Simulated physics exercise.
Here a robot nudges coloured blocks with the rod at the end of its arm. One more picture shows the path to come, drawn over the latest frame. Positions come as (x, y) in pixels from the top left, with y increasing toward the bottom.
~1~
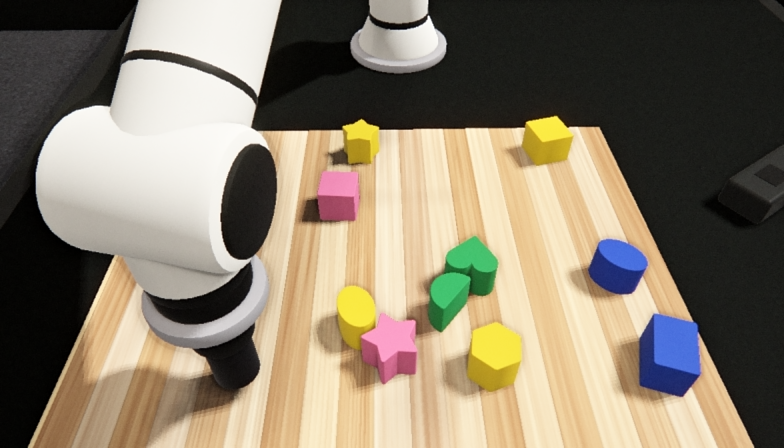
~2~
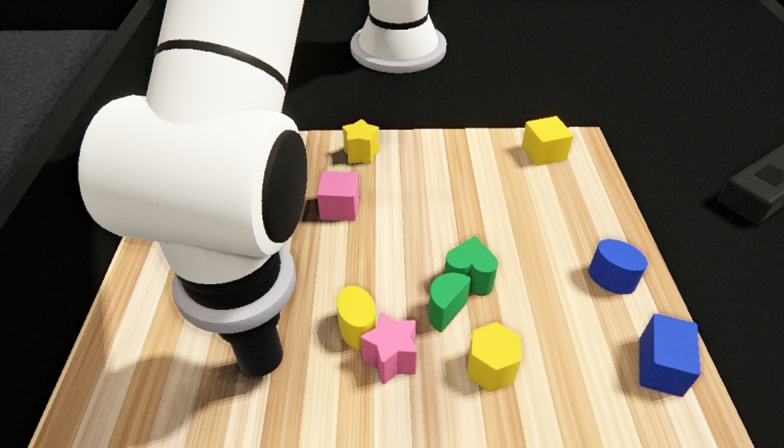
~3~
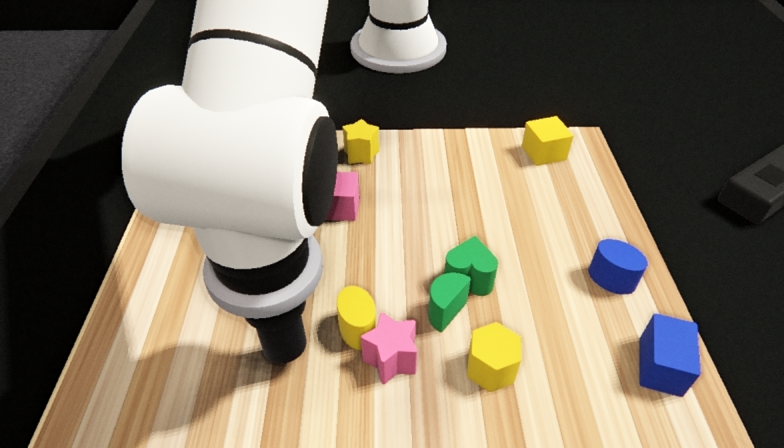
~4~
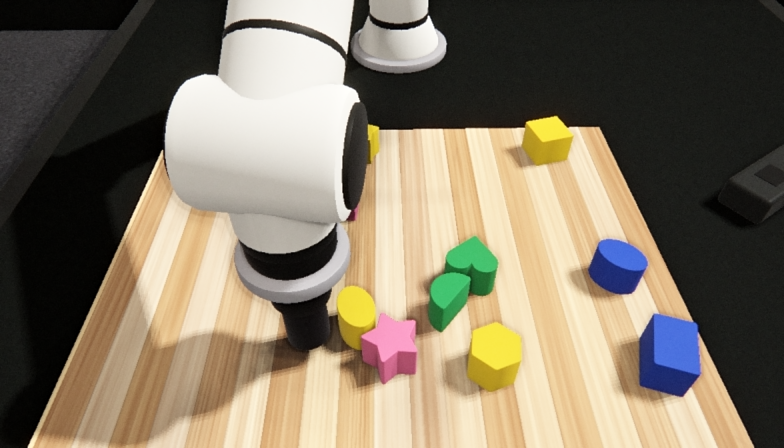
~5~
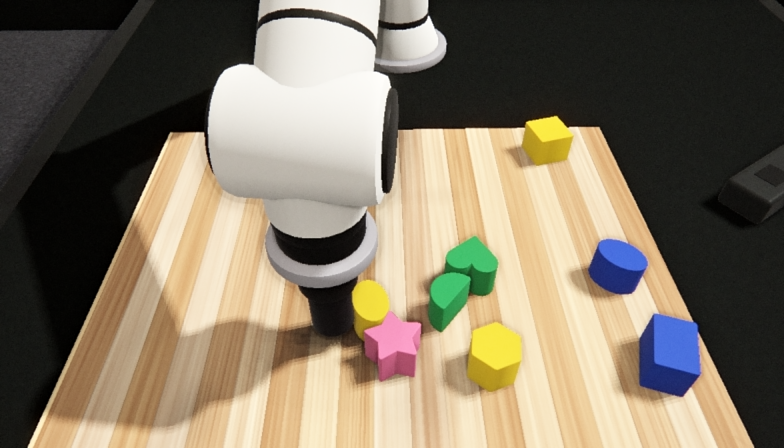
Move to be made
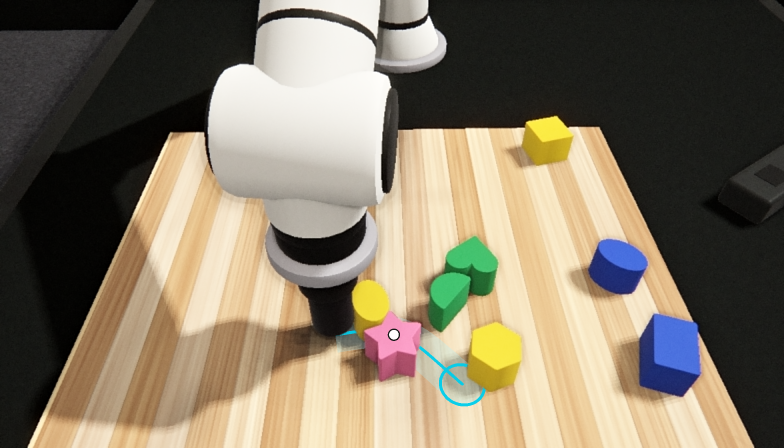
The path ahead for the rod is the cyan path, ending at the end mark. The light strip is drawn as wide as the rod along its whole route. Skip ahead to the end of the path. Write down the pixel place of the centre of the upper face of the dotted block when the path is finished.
I'd expect the centre of its top face to be at (489, 400).
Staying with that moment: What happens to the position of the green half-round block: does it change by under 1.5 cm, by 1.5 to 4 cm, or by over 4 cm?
Moves 1.5 to 4 cm.
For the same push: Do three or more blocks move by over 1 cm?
I expect so.
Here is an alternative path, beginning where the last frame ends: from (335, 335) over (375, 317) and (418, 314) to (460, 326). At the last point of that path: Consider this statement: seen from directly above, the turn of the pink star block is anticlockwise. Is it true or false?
Answer: False.
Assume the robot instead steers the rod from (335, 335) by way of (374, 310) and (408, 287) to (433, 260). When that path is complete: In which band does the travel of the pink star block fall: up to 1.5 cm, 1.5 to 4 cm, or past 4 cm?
Distance: Below 1.5 cm.
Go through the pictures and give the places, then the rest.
The first frame shows rod's lower end (238, 369); yellow oval block (356, 305); pink star block (391, 336); green half-round block (448, 287); yellow hexagon (497, 345).
The second frame shows rod (261, 357); blocks still.
The third frame shows rod (285, 345); blocks still.
The fourth frame shows rod (309, 332); blocks still.
The fifth frame shows rod (333, 320); yellow oval block (370, 299); pink star block (394, 335); green half-round block (448, 287); yellow hexagon (497, 345).
Drawn move, from (335, 335) through (383, 332) and (425, 352) to (462, 384); the dot is on the pink star block.
What follows on the original path. One third of the way, rod (384, 316); yellow oval block (416, 290), turned 15° anticlockwise; pink star block (415, 334), turned 65° clockwise; green half-round block (453, 286).
Two thirds of the way, rod (427, 337); yellow oval block (439, 294), turned 30° anticlockwise; pink star block (453, 361), turned 85° clockwise; green half-round block (473, 283), turned 20° anticlockwise; yellow hexagon (507, 349), turned 20° anticlockwise.
At the end, rod (465, 370); yellow oval block (439, 294), turned 30° anticlockwise; pink star block (489, 400), turned 95° clockwise; green half-round block (473, 283), turned 20° anticlockwise; yellow hexagon (514, 352), turned 35° anticlockwise.
